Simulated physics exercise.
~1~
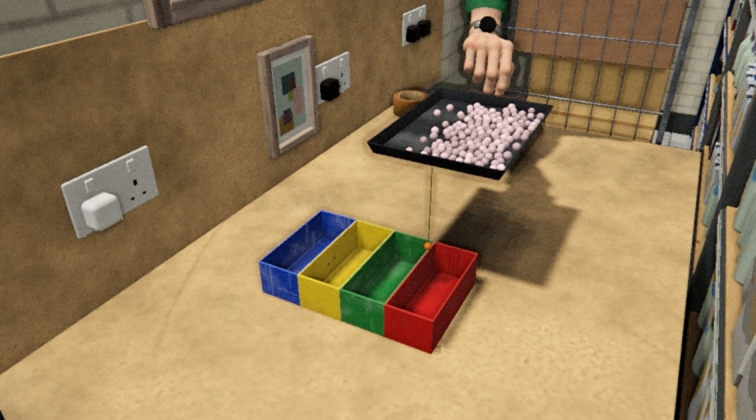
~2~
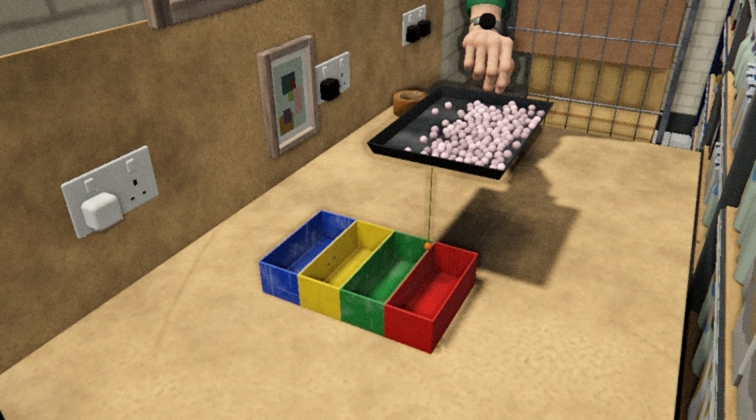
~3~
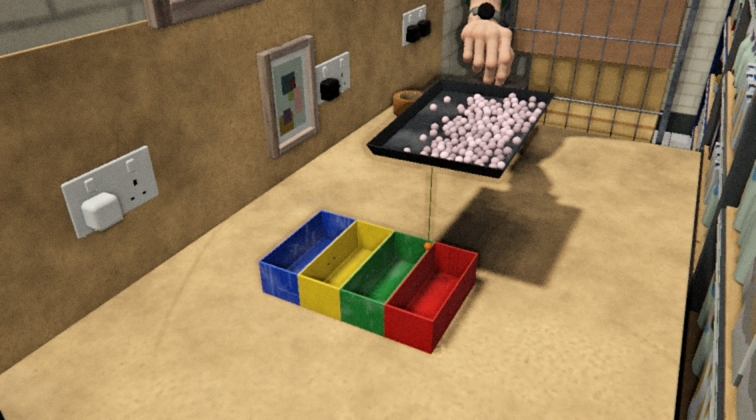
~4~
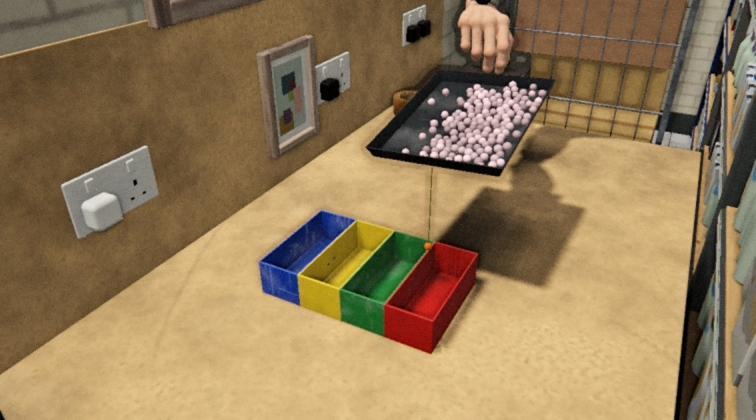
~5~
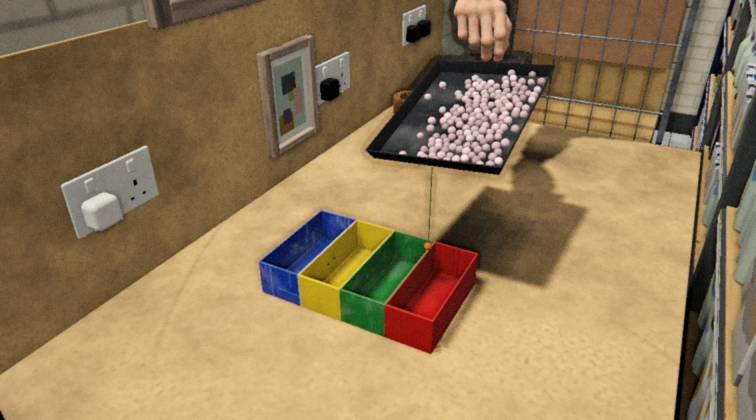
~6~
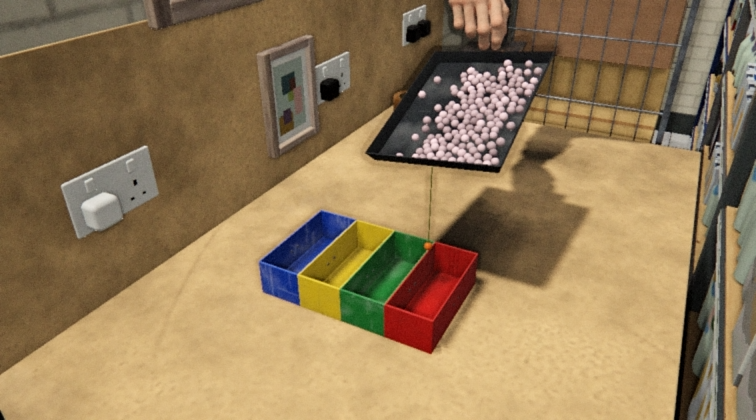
A hand steadily tilts a black tray of small pink balls above four coloured cells.
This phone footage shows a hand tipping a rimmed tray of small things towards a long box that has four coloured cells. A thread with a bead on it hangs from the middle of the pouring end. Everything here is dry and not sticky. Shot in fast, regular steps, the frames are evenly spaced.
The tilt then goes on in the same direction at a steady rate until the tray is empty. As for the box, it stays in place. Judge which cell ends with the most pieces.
The yellow cell ends with the most.
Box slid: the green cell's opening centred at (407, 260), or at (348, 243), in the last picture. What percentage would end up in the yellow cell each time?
It would be roughly 60 per cent, followed by roughly 0 per cent.
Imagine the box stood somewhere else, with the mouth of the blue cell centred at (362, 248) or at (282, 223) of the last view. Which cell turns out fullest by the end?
The first time it is that blue cell, and the second time it is the green one.
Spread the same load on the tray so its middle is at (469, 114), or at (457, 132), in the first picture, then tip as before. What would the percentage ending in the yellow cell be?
Some 50 and then some 60 per cent.
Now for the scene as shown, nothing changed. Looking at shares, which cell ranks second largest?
The answer is the cell in green.
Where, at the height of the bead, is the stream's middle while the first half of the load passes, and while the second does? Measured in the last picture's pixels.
The leading part at (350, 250), the rest of it at (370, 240).
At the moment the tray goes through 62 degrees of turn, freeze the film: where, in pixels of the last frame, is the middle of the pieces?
The middle of the pieces sits at roughly (382, 175).
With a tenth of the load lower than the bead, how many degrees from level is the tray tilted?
Somewhere near 60°.
Soon, tray tipped steeply; about half on the tray; about a quarter in the yellow cell; a small part in the green cell; a small part in the blue cell; a stray few in the red cell; about a quarter falling or outside the box.
A while on, tray tipped right over; about two thirds in the yellow cell; about a quarter in the green cell; a small part in the blue cell; a stray few in the red cell; a small part falling or outside the box.
Towards the end, tray tipped past a quarter turn; about two thirds in the yellow cell; about a quarter in the green cell; a small part in the blue cell; a stray few in the red cell; a stray few falling or outside the box.
Finally, tray tipped past a quarter turn; about two thirds in the yellow cell; about a quarter in the green cell; a small part in the blue cell; a stray few in the red cell; a stray few outside the box.
